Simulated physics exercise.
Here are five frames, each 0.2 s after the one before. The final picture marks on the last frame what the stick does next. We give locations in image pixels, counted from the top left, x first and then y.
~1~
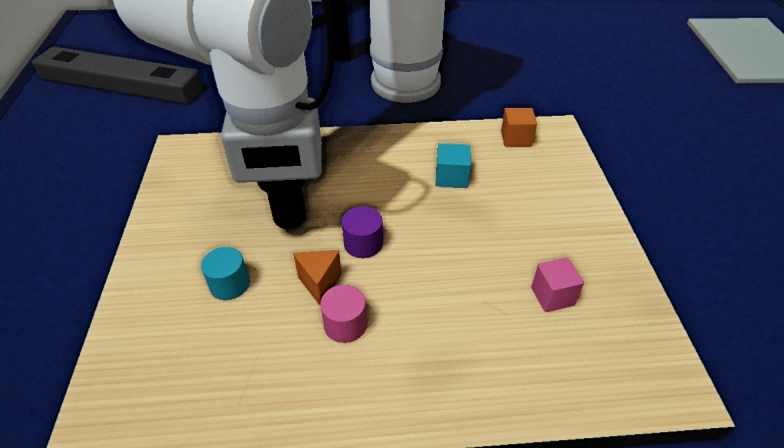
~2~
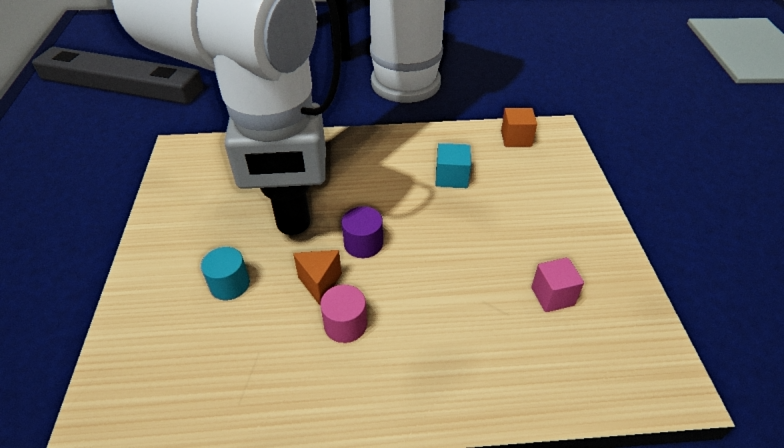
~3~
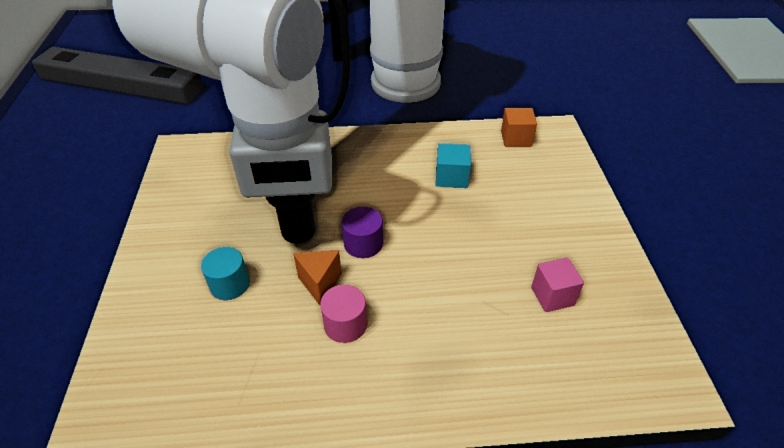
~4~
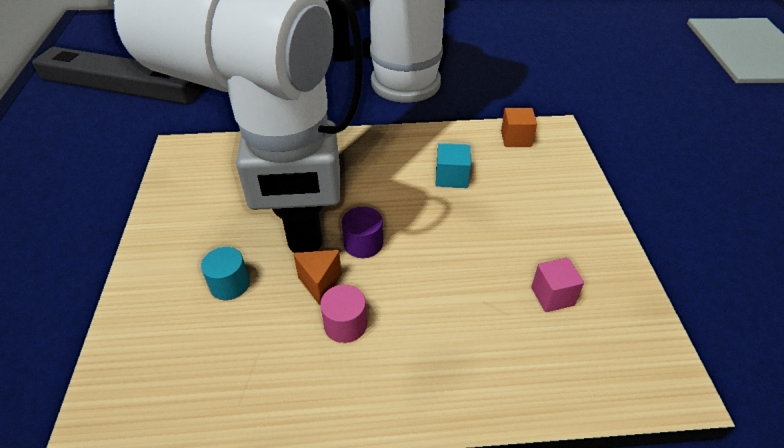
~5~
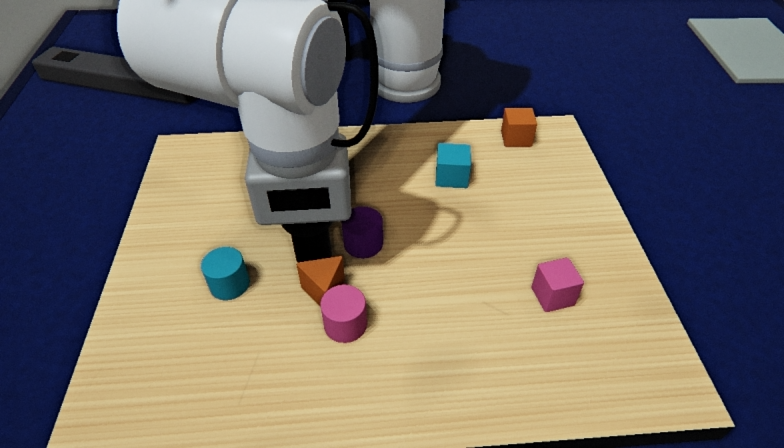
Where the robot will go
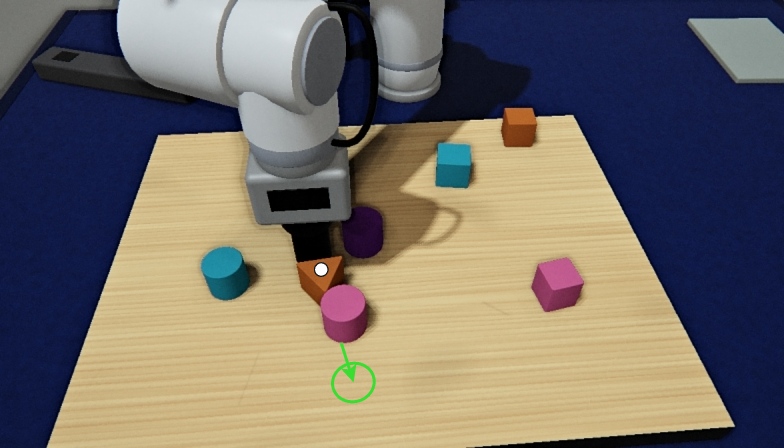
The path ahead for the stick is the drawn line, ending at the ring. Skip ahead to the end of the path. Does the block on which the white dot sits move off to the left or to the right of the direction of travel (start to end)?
Answer: Rightward.
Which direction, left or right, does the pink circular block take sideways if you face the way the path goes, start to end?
Facing from start to end, it will go to the left.
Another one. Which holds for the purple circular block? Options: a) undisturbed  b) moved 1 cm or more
My answer is option a.
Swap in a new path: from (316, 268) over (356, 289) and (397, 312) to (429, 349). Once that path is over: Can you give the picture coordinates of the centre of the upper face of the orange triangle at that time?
I think it will end close to (325, 286).
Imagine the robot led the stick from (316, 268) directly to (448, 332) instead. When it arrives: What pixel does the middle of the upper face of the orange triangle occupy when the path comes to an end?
When the path ends, it will be at (326, 286).
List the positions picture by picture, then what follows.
The first picture shows lower end of the stick (290, 218), tops of blocks, orange triangle (316, 262), pink circular block (343, 302), purple circular block (362, 220).
The second picture shows stick (294, 224), blocks as before.
The third picture shows stick (299, 232), blocks as before.
The fourth picture shows stick (306, 243), blocks as before.
The fifth picture shows stick (314, 258), orange triangle (321, 270), pink circular block (343, 302), purple circular block (362, 220).
The drawn path runs from (316, 268) directly to (353, 382); the dot is on the orange triangle.
The first path, step by step. One third of the way, stick (326, 292); orange triangle (319, 309), turned 15° clockwise; pink circular block (354, 322).
Two thirds of the way, stick (339, 330); orange triangle (314, 347), turned 25° clockwise; pink circular block (368, 345).
At the end, stick (352, 372); orange triangle (311, 369), turned 80° clockwise; pink circular block (396, 374); purple circular block not moved.
